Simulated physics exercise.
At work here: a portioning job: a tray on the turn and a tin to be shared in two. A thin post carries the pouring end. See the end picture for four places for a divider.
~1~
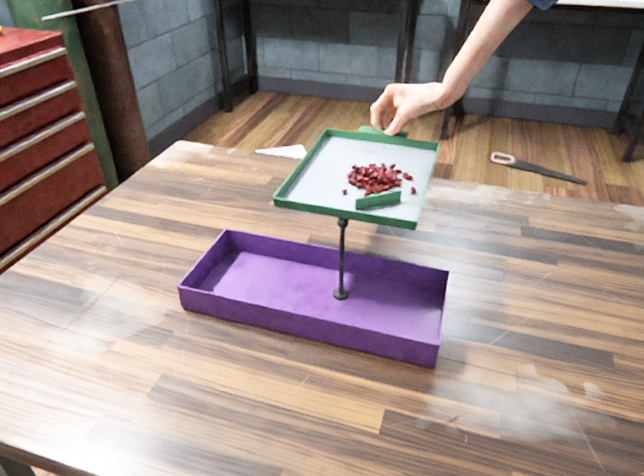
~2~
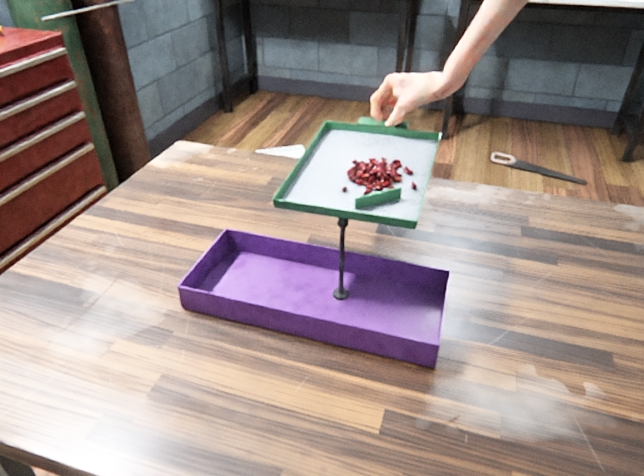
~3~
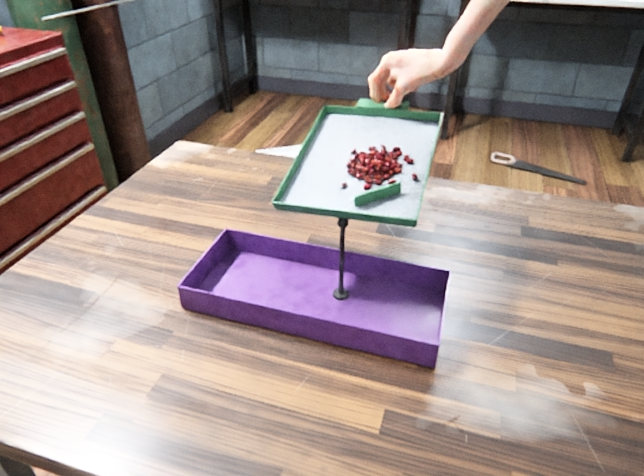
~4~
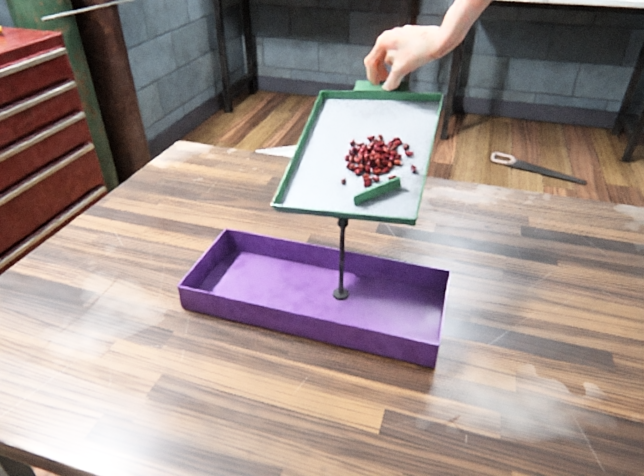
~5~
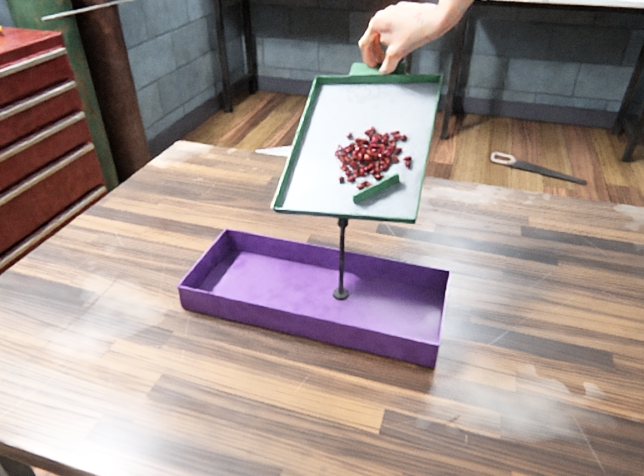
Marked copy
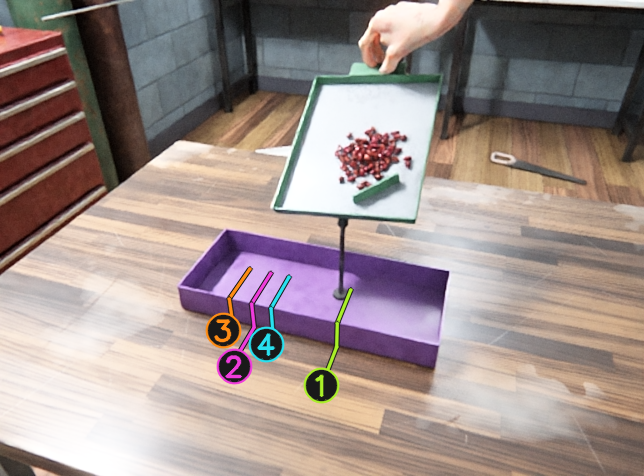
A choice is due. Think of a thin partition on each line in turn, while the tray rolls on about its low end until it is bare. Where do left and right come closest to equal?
I would pick line 4.
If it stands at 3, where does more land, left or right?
Right.
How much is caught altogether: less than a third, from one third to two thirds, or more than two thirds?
More than two thirds.
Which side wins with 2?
The right side.
On the marked copy, line 1 crosses the front rim at (337, 322); line 2 crosses the front rim at (252, 302); line 3 crosses the front rim at (229, 297); line 4 crosses the front rim at (271, 307).
With 1, of what is caught, nearly all on the left of the divider, a stray few on the right.
With 2, of what is caught, a small part on the left of the divider, nearly all on the right.
With 3, of what is caught, none on the left of the divider, all on the right.
With 4, of what is caught, about a third on the left of the divider, about two thirds on the right.
